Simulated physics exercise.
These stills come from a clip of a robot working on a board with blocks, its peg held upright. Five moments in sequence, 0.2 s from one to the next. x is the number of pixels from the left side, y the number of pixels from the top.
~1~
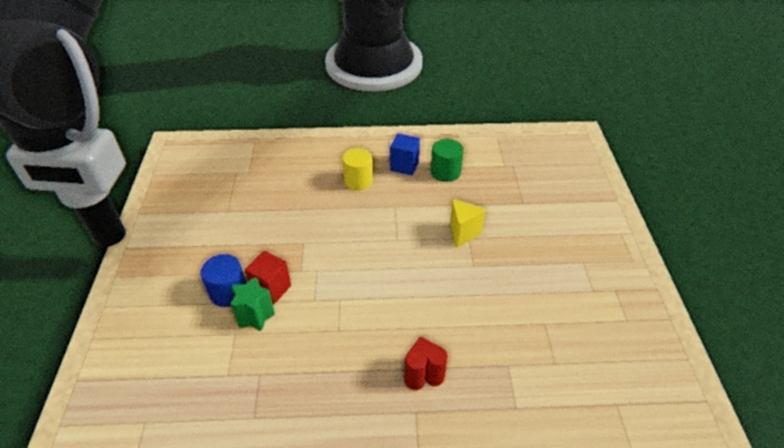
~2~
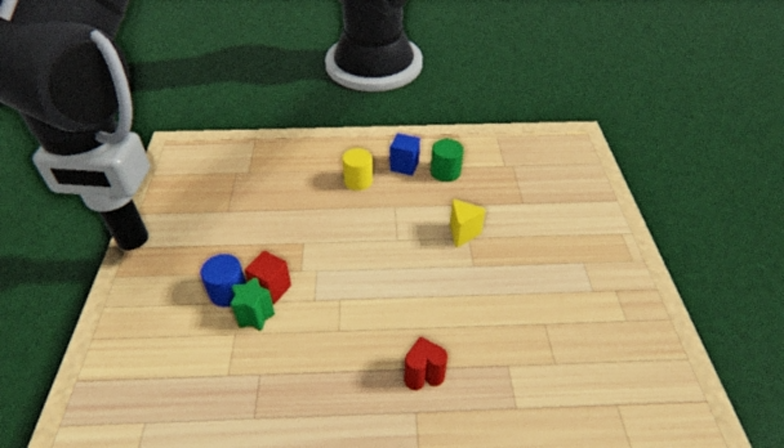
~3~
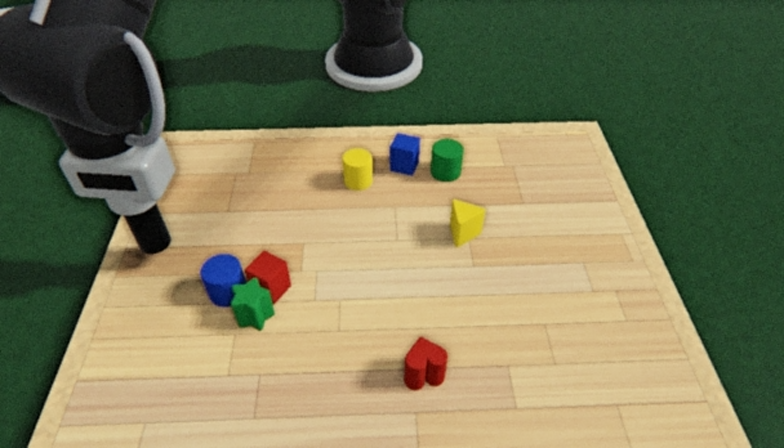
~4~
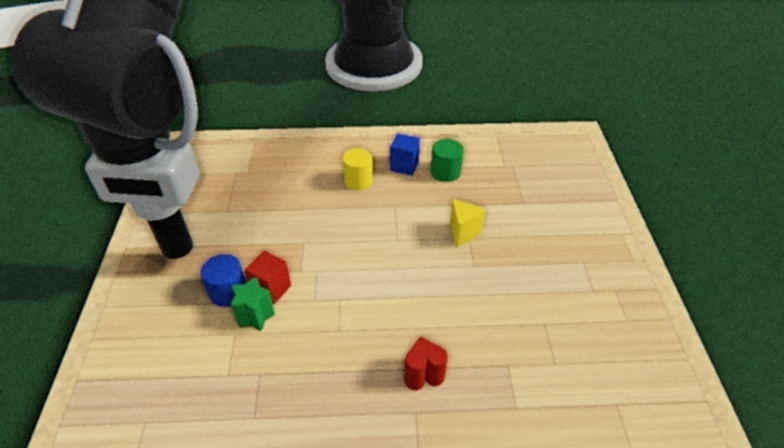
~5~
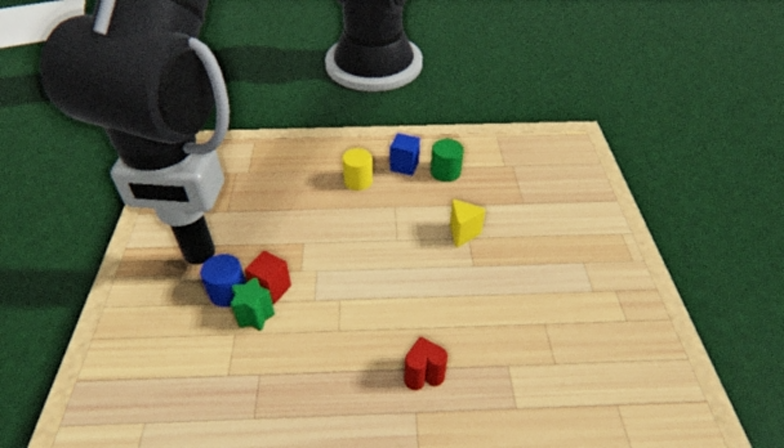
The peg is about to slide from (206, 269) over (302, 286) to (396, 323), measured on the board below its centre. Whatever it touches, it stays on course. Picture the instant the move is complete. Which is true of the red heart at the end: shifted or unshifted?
Here the red heart stays on its spot.
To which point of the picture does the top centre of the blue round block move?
At (239, 281).
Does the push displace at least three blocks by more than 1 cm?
Yes.
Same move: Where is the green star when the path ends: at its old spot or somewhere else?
The push reaches it.
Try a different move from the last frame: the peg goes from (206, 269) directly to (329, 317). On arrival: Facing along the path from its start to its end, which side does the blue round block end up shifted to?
The right.
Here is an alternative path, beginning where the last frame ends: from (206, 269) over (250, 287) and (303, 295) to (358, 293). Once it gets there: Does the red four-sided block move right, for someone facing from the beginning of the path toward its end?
My answer is yes.
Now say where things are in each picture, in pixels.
The first frame shows peg tip at (110, 236); block tops, blue round block at (220, 268); green star at (248, 293); red four-sided block at (265, 265); red heart at (426, 353).
The second frame shows peg at (133, 239); blocks unchanged.
The third frame shows peg at (155, 243); blocks unchanged.
The fourth frame shows peg at (178, 248); blocks unchanged.
The fifth frame shows peg at (200, 253); blue round block at (220, 268); green star at (248, 293); red four-sided block at (265, 265); red heart at (426, 353).
On the path given first. One third of the way, peg at (266, 263); blue round block at (239, 281); green star at (253, 305); red four-sided block at (286, 275), turned 40° anticlockwise.
Two thirds of the way, peg at (331, 280); blue round block at (239, 281); green star at (253, 305); red four-sided block at (325, 301), turned 45° clockwise.
At the end, peg at (396, 307); blue round block at (239, 281); green star at (253, 305); red four-sided block at (331, 304), turned 80° clockwise; red heart in place.
